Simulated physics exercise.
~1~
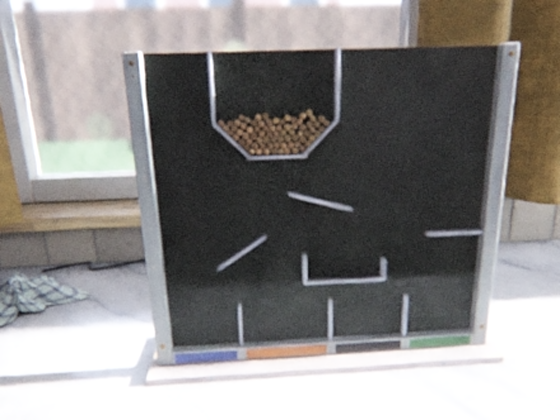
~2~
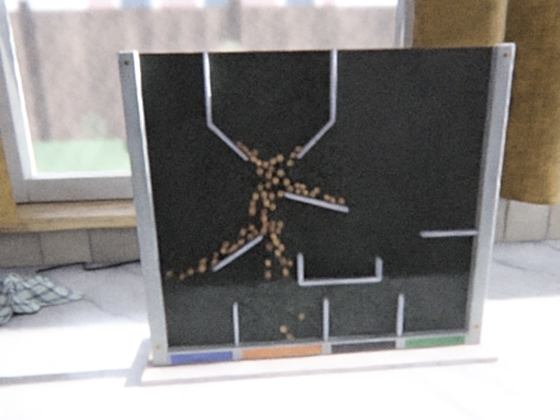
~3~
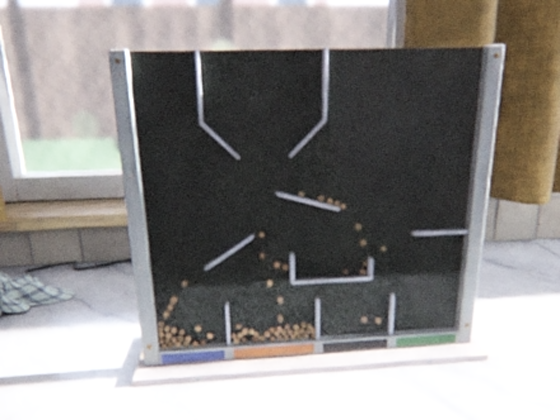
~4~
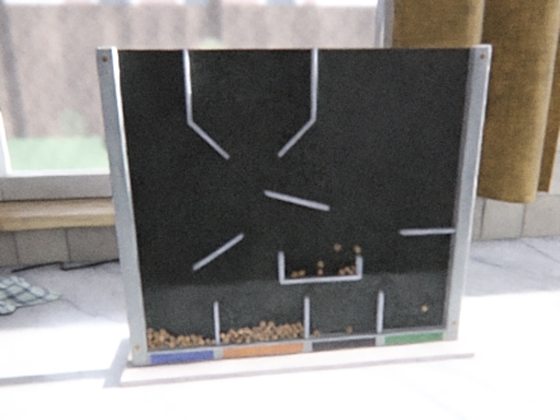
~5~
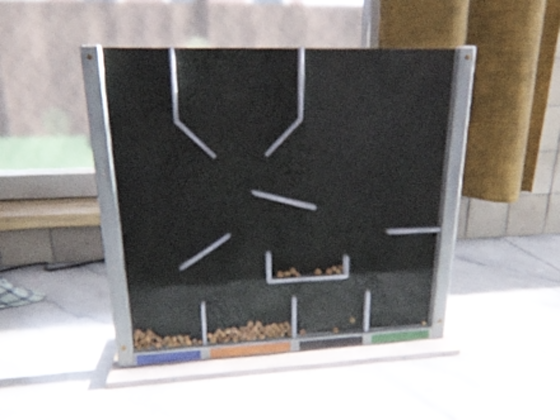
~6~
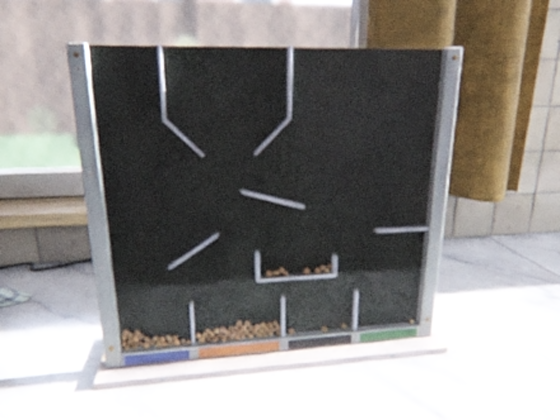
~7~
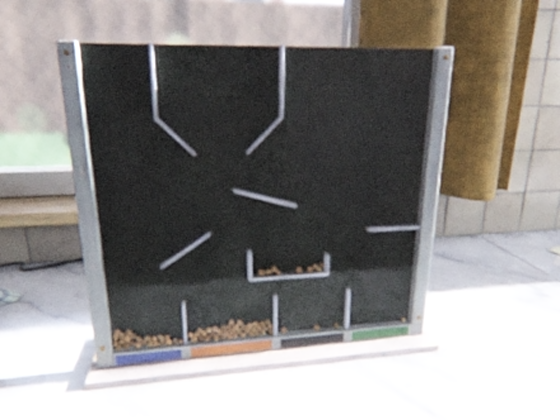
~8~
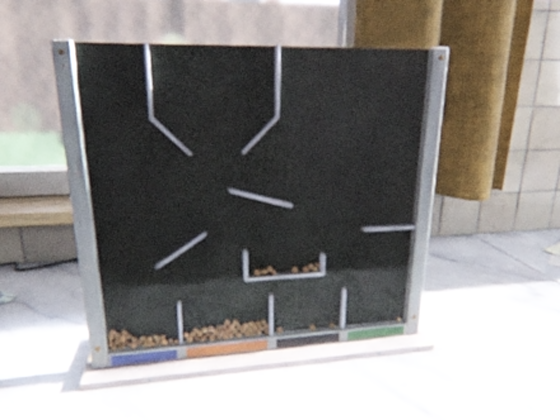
On a white surface by a window, a hopper emptied its chickpeas past slanted ledges in a dark case, and they settled mostly above the orange tape, fewer above the blue, with a few over the black and some caught in a raised tray.
